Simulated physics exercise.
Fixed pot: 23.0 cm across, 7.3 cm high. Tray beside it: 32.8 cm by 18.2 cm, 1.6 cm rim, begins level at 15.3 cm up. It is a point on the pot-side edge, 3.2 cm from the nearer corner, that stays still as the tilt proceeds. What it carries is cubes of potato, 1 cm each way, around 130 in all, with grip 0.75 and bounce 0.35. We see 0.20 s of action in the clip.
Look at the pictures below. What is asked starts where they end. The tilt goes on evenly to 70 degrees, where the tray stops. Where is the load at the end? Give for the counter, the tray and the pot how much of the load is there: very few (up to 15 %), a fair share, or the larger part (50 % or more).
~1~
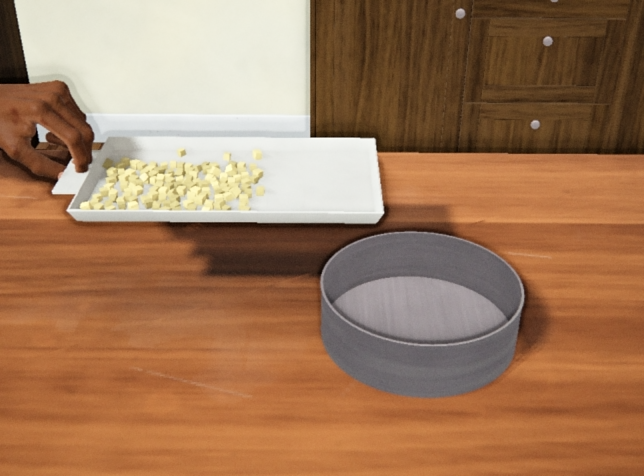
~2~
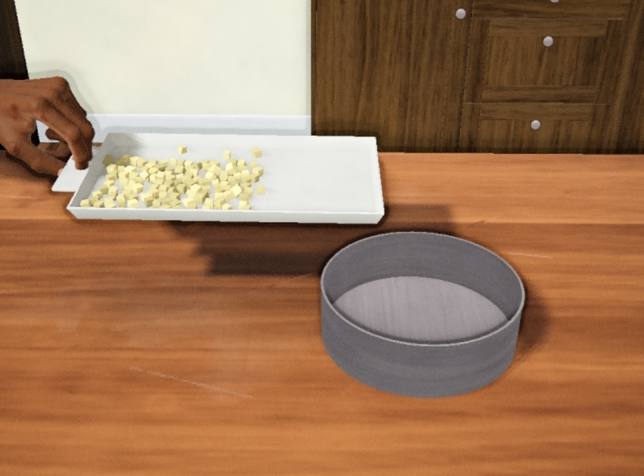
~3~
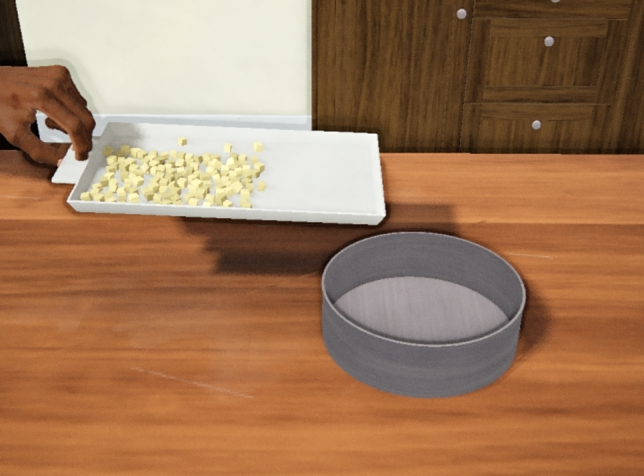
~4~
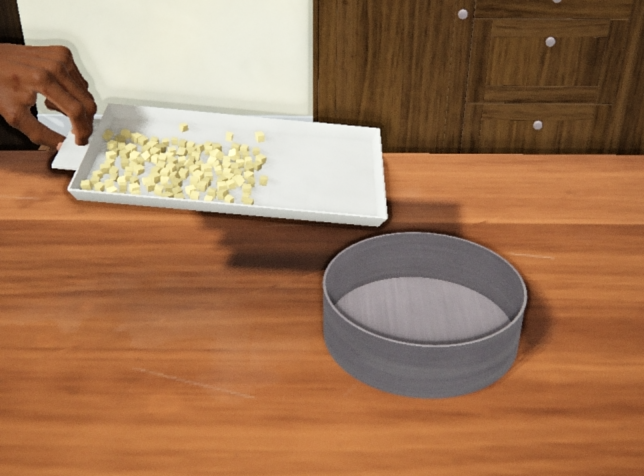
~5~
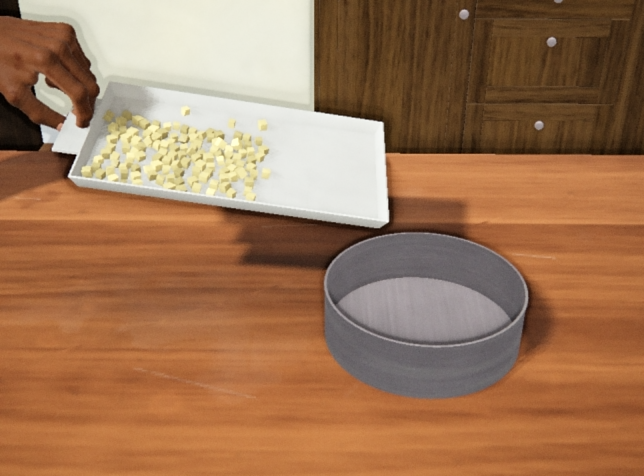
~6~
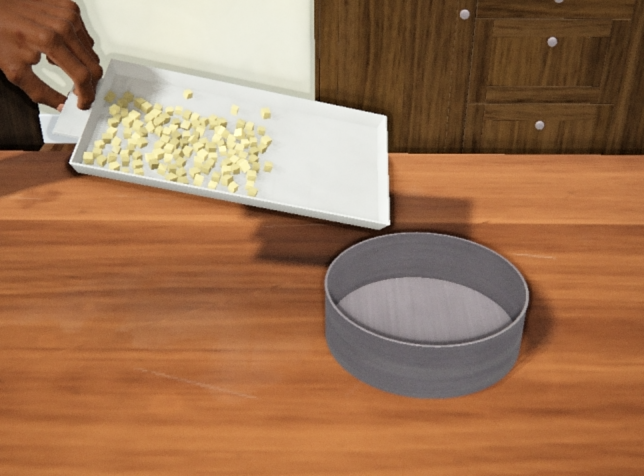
Counter: A fair share, tray: Very few, pot: The larger part.
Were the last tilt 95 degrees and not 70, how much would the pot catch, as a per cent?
I'd expect some 65 per cent in the pot.
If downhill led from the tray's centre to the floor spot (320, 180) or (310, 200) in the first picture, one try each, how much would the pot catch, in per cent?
The share comes to about 60 in a hundred, then about 100 in a hundred.
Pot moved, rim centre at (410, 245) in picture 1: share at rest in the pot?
Roughly 20 percent would end up there.
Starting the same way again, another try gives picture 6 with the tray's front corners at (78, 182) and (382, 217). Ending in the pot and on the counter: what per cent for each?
That works out as pot 70 and counter 30.
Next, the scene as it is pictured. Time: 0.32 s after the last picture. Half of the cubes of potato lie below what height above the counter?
About 28 centimetres.
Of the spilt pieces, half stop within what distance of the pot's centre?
Distance: Around 18 cm.
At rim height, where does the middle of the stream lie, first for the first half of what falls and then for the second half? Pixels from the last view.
Around (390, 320), then around (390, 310).
Then, 0.19 s after the last picture, tilt 46 degrees; the tray holds 100 %, the pot 0 %.
Then, 0.32 s after the last picture, tilt 63 degrees; the tray holds 100 %, the pot 0 %.
Then, 0.58 s after the last picture, tilt 70 degrees; the tray holds 15 %, the pot 45 %.
In the end, counter 30 %, tray 0 %, pot 70 %.
